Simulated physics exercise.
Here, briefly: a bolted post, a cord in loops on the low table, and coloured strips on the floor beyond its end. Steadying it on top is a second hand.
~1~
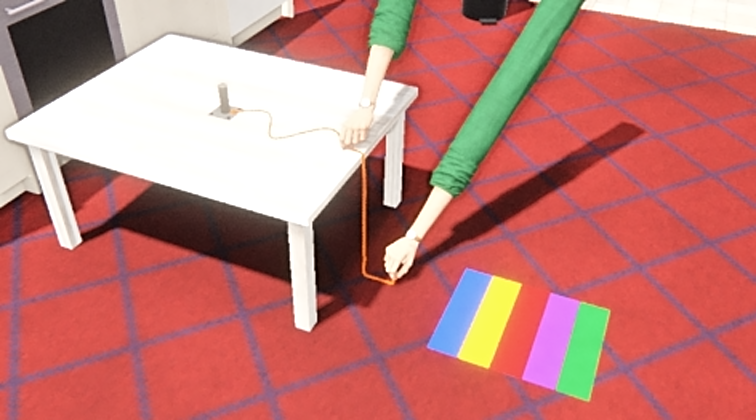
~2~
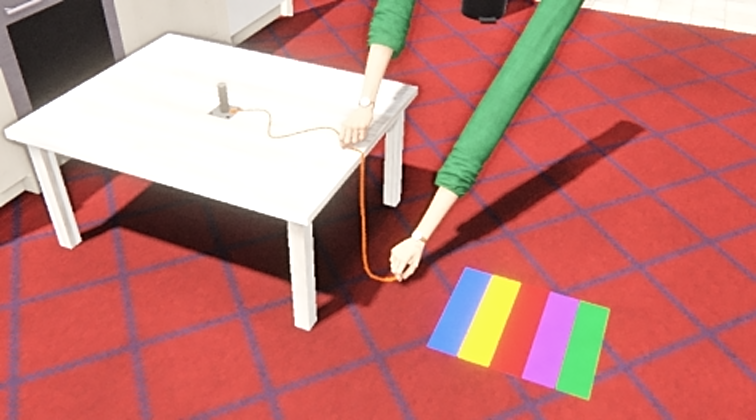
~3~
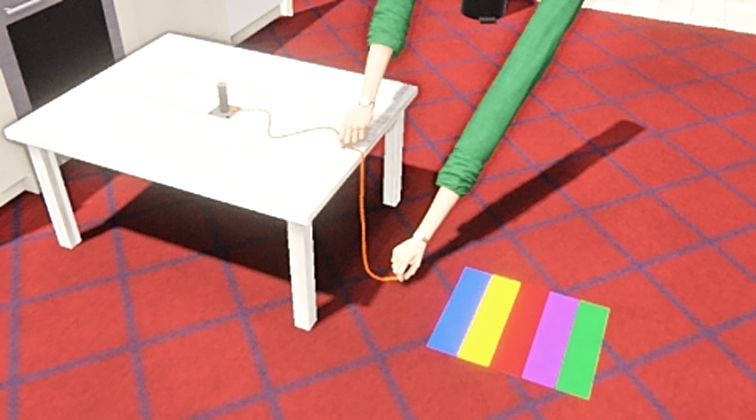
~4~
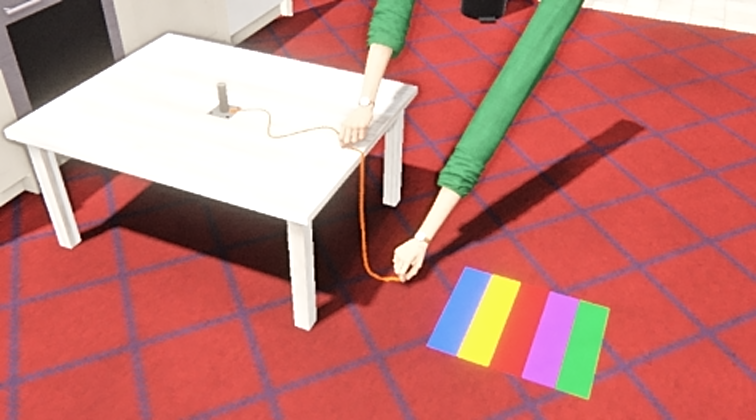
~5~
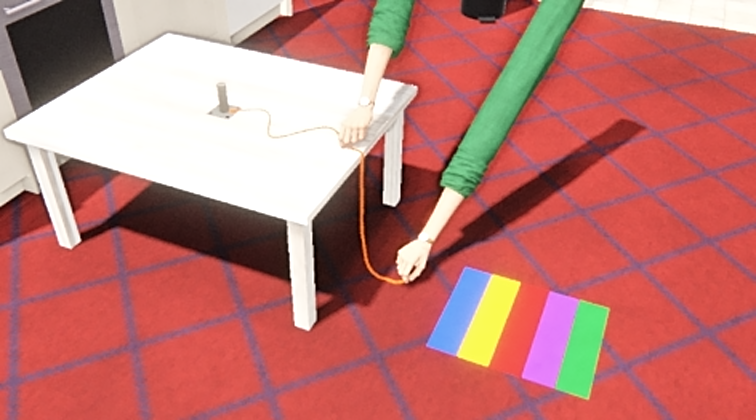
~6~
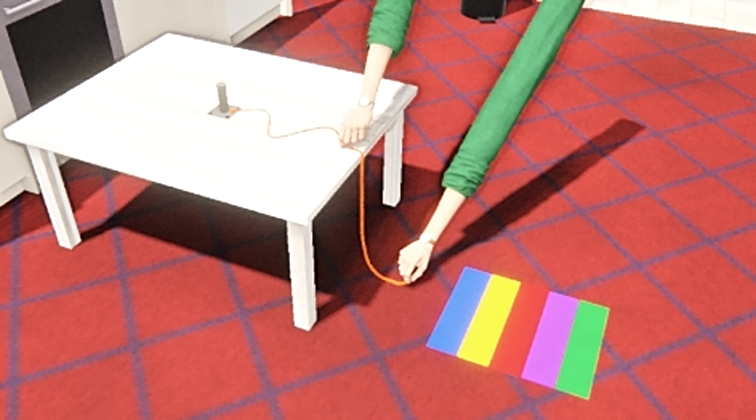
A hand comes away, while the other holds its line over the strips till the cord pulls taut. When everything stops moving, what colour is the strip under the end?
The strip under the end is purple.
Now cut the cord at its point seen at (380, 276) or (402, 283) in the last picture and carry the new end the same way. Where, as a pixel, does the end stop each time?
It would be at (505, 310) in the first case and at (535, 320) in the second.
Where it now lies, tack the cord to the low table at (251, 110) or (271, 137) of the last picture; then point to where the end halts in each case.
In order of the tries, close to (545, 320) and close to (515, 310).
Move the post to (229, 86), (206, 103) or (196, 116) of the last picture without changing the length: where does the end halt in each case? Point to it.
First (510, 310), then (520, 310), and last (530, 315).
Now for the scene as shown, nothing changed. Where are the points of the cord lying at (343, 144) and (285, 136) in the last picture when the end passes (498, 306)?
Result - first point (371, 181), second point (320, 135).
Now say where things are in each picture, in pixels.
End (396, 277); blue (449, 336); yellow (480, 346); red (511, 357); purple (543, 367); green (577, 378), in the first picture.
End (402, 278); cord through (261, 110) (274, 138) (333, 129) (362, 162) (363, 216) (365, 263), in the second picture.
End (404, 278), in the third picture.
End (405, 278); cord through (260, 110) (273, 137) (333, 129) (362, 161) (362, 216) (366, 262), in the fourth picture.
End (409, 279), in the fifth picture.
End (411, 280); cord through (260, 110) (273, 137) (332, 129) (362, 161) (362, 216) (369, 264), in the sixth picture.
Soon after, end near (498, 306); over yellow.
Then, end near (533, 317); over red.
At full stretch, end near (554, 323); over purple. It gets as far as the purple strip.
